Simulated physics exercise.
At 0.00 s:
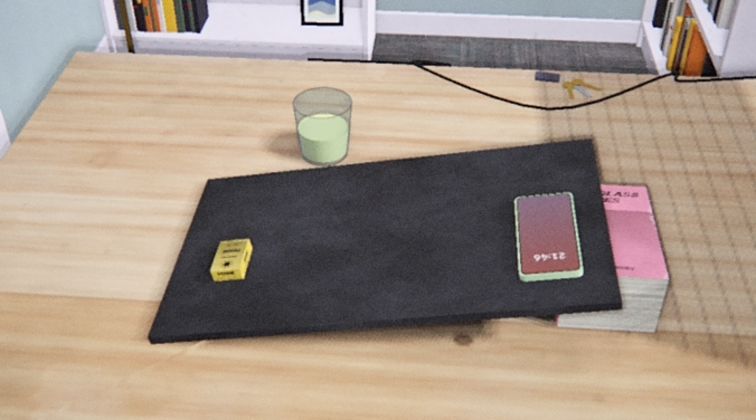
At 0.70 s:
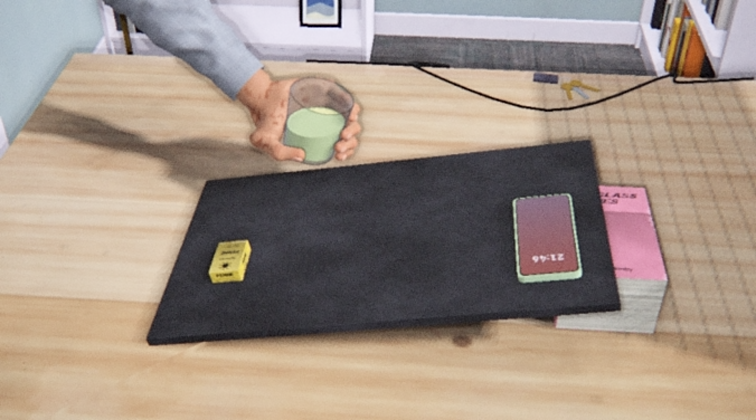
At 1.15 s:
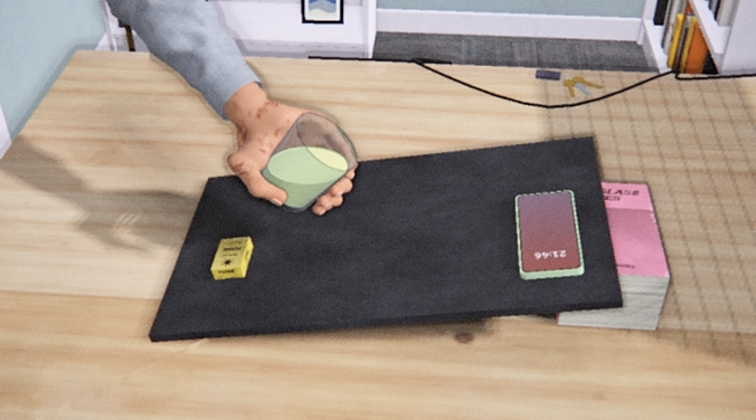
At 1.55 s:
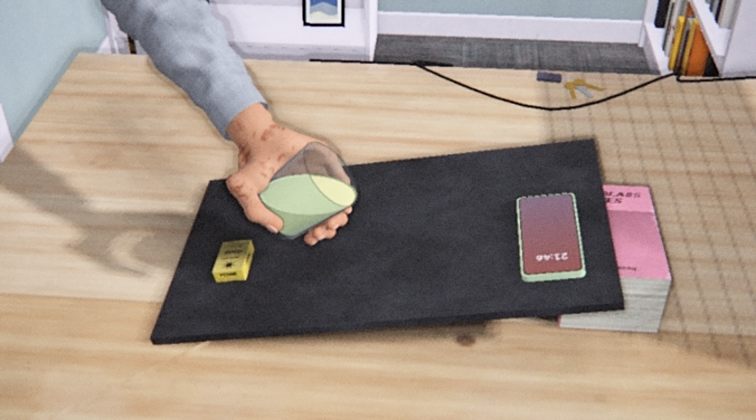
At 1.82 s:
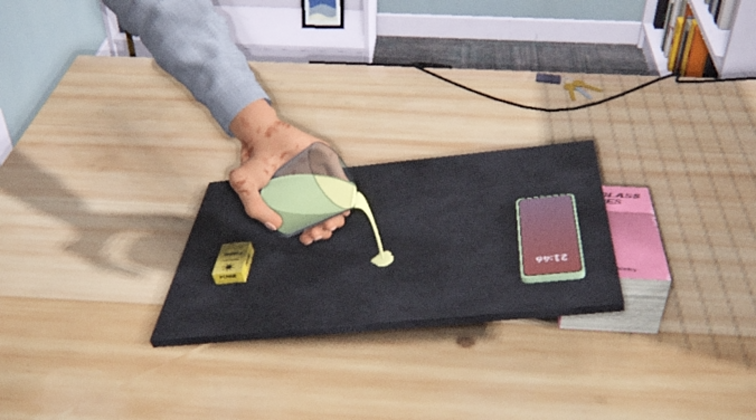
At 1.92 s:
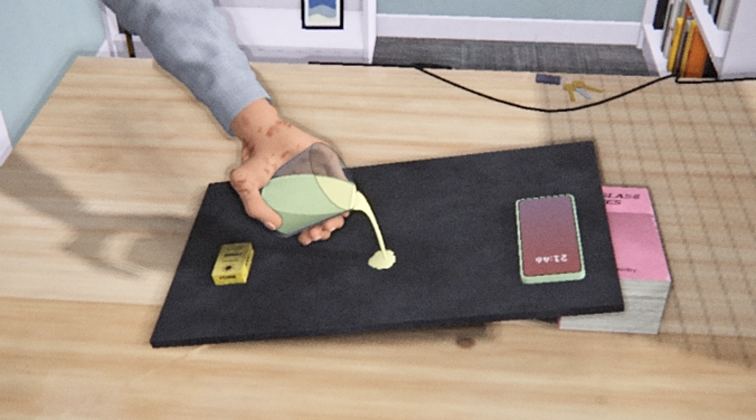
A hand in a grey-blue sleeve reaches in from the upper left over a pale wooden table, seen from above by a still camera, with bookshelves behind. A black board slopes down to the left, a small yellow carton on its left and a phone on its right, beside a pink-covered book. The hand grasps a glass of pale green liquid, moves it over the board and tilts it, pouring a thin stream onto the surface.
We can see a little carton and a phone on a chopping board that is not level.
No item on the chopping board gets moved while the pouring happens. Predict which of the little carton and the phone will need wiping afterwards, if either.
Little carton will need wiping, phone will not need wiping.
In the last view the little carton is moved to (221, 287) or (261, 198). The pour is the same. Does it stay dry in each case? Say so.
Lab note - position 1: It gets touched by it; position 2: It avoids the spill.
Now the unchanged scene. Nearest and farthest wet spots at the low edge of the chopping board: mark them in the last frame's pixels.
The wet stretch lies between (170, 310) and (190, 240).
After 2.6 s, it runs down to the left; the little carton is dry; the phone is dry.
After 5.8 s, it runs down to the left and off the end; the little carton is wet; the phone is dry.
After 10.6 s, it runs down to the left and off the end; the little carton is wet; the phone is dry.
